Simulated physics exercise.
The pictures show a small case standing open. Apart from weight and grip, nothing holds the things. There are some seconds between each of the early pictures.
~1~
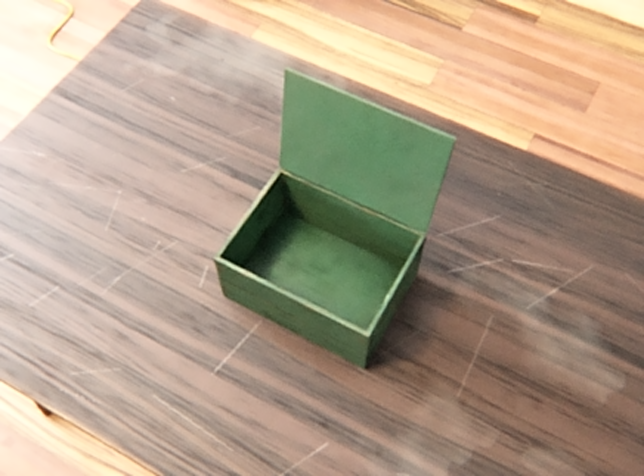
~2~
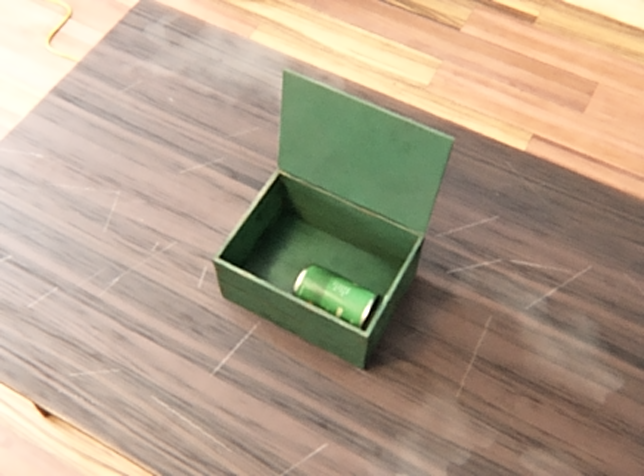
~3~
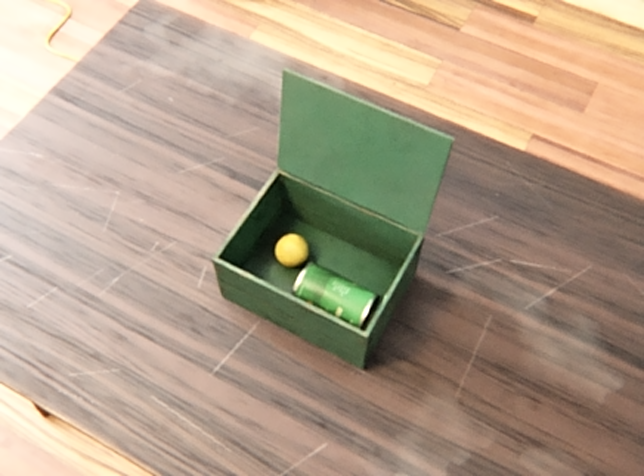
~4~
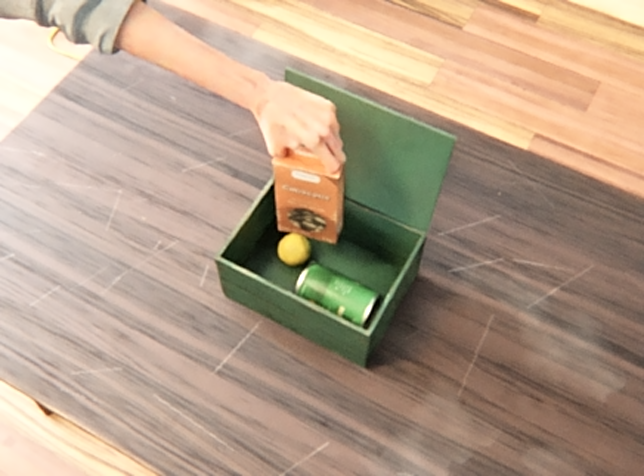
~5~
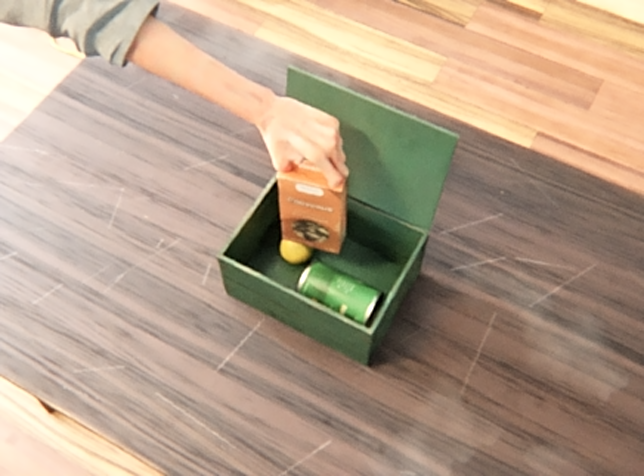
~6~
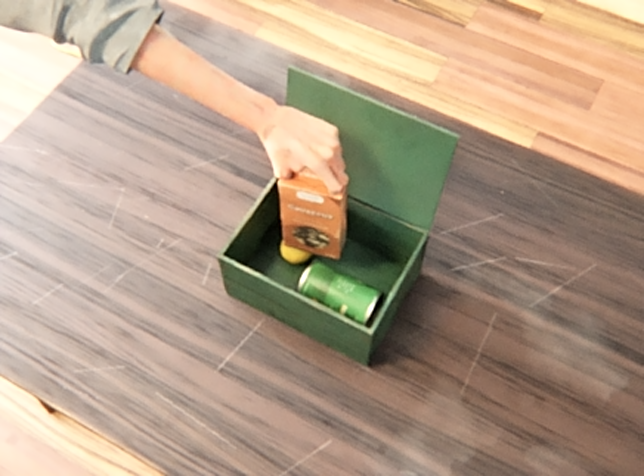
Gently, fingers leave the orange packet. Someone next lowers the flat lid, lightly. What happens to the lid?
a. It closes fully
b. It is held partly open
a, it closes fully.
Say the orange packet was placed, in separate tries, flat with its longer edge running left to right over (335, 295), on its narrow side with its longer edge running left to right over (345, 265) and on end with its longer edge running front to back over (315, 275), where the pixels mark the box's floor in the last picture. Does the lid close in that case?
The lid does shut the first time, does shut the second time and won't shut the third time.
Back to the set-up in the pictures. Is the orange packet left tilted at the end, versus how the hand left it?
It tips.
Then, 0.90 s past the last view, lid starting down; orange packet on its side near (352, 242); yellow lemon displaced about its own width.
Then, 1.80 s past the last view, lid 43° above the rim; orange packet on its side near (352, 242); yellow lemon displaced about its own width.
Finally, lid shut; down or leaning hard in the box, orange packet; the other 2 still in place. Final places as the last picture's camera would see them, orange packet near (352, 242).
